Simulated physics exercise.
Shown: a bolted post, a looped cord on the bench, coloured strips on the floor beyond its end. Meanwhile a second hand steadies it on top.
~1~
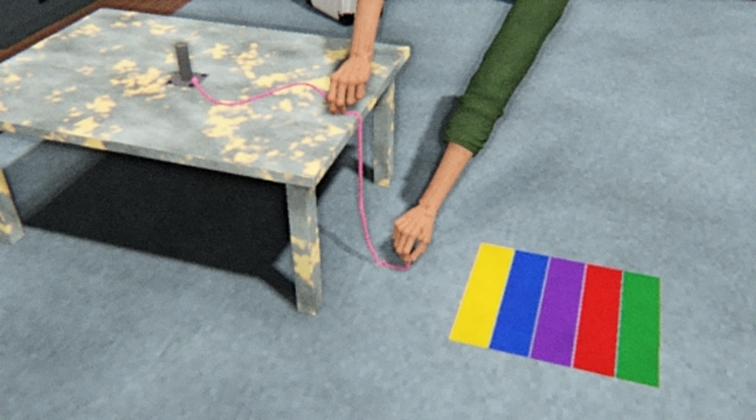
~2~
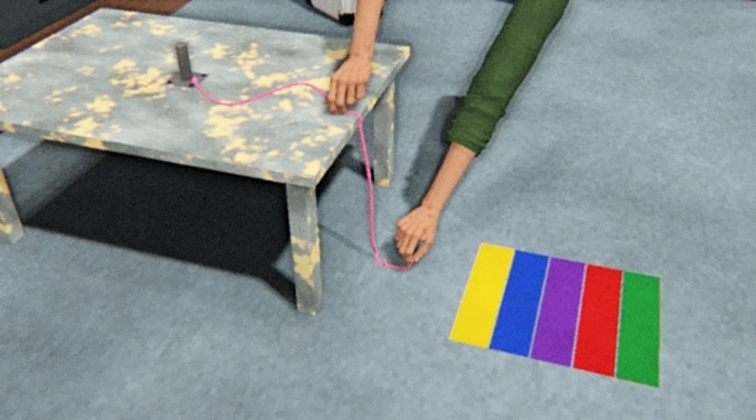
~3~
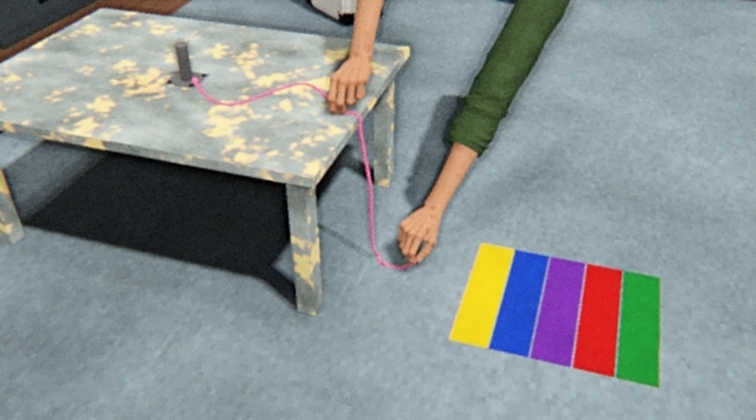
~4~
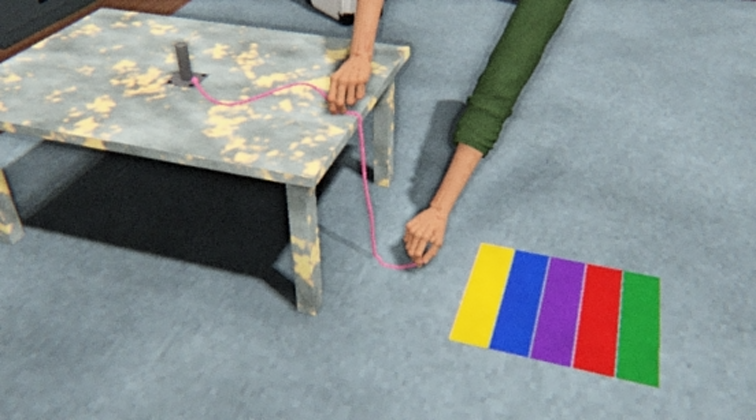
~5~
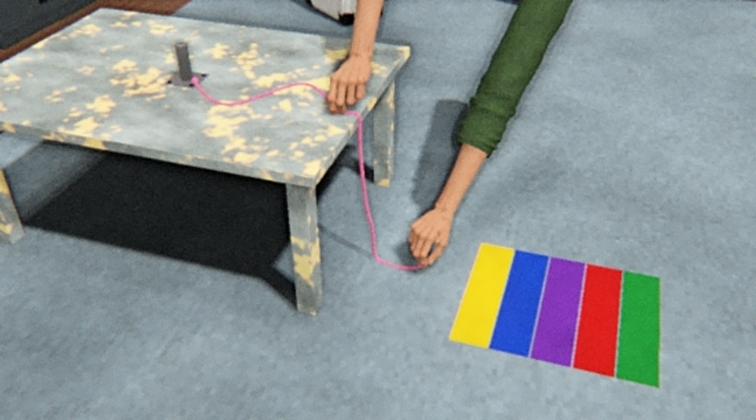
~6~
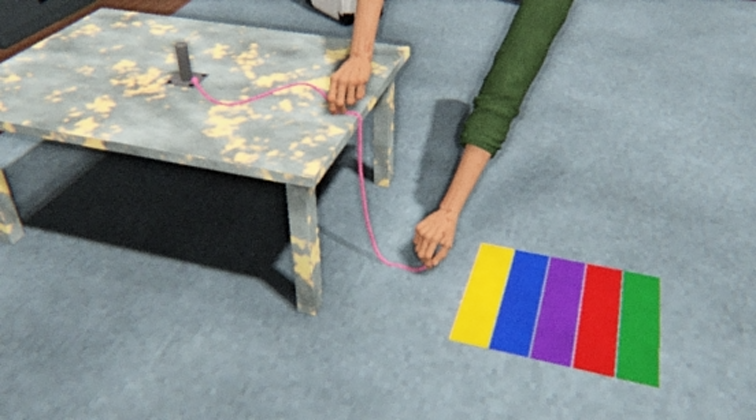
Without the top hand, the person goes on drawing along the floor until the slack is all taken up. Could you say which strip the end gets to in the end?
It gets to the red strip.
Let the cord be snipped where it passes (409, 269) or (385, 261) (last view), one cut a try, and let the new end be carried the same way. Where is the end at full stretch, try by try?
In order, roughly (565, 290) and (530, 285).
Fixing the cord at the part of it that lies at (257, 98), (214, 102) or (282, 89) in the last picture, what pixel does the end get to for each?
In that order: (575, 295), (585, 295) and (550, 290).
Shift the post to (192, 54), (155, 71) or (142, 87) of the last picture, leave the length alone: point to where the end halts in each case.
Somewhere near (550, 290), (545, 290) and (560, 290), in that order.
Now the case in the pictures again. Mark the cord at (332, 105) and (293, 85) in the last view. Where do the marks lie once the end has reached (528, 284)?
In order: (368, 139) and (325, 104).
Early on, end near (528, 284); over blue.
Midway, end near (575, 294); over purple.
At the end of the slack, end near (604, 300); over red. The end stops over the red strip.
